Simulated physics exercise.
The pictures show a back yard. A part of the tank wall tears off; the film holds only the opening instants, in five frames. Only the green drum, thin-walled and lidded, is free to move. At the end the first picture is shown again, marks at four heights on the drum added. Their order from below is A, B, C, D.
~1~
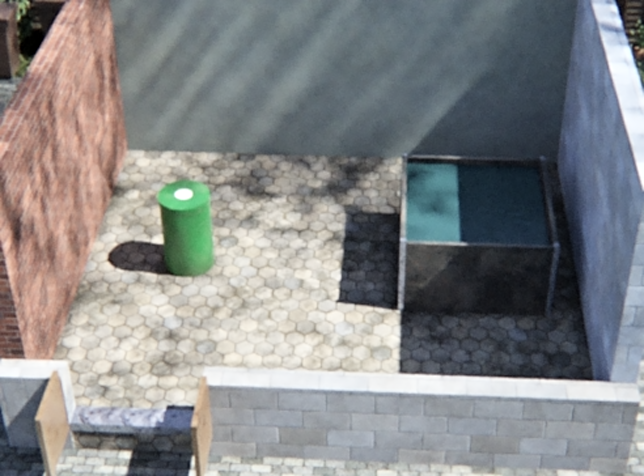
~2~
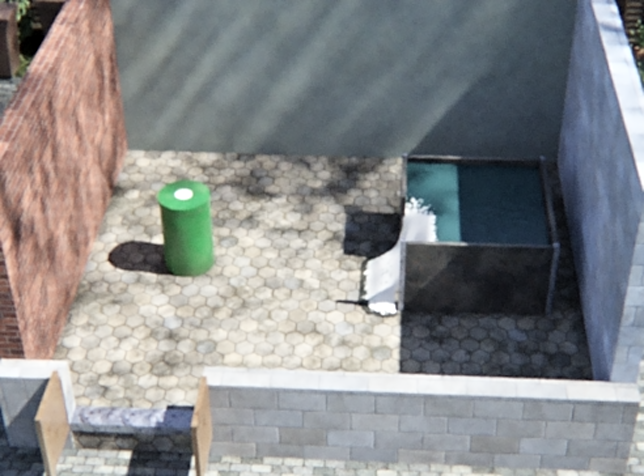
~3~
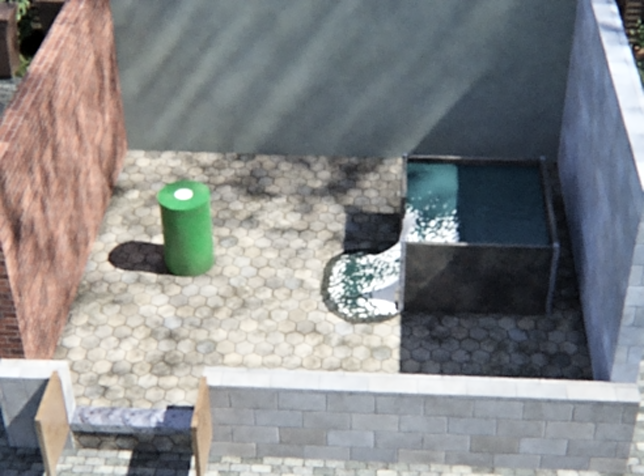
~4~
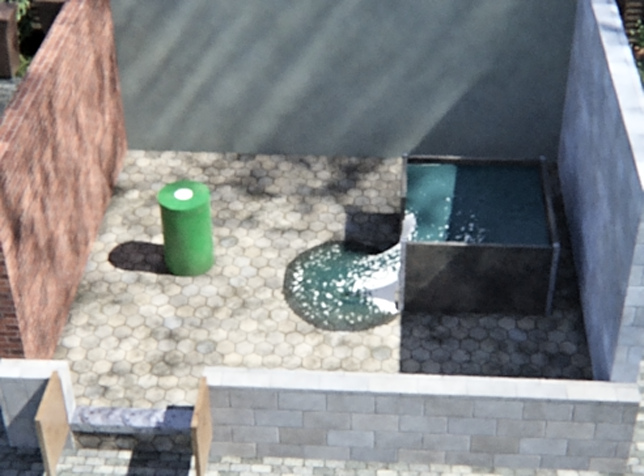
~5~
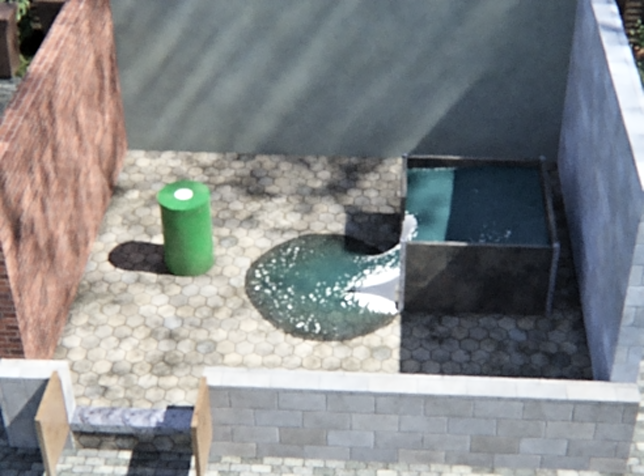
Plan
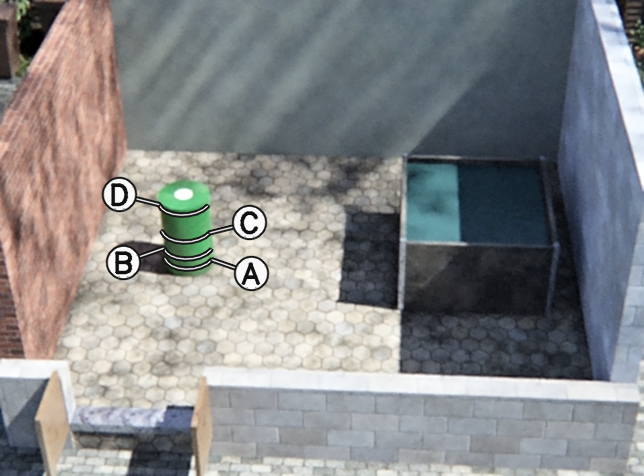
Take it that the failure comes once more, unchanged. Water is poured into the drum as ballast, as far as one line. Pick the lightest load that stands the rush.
I would pick mark C.
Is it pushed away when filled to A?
Yes.
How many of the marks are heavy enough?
Two of the four.
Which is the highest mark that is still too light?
That would be B.
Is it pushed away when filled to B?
Yes, it does.
On the marked copy, A at (185, 269); B at (184, 259); C at (183, 242); D at (180, 215); from the bottom up A, B, C, D.
With A, it is pushed about 3 times its own width away.
With B, it is pushed about its own width away.
With C, it does not move.
With D, it does not move.
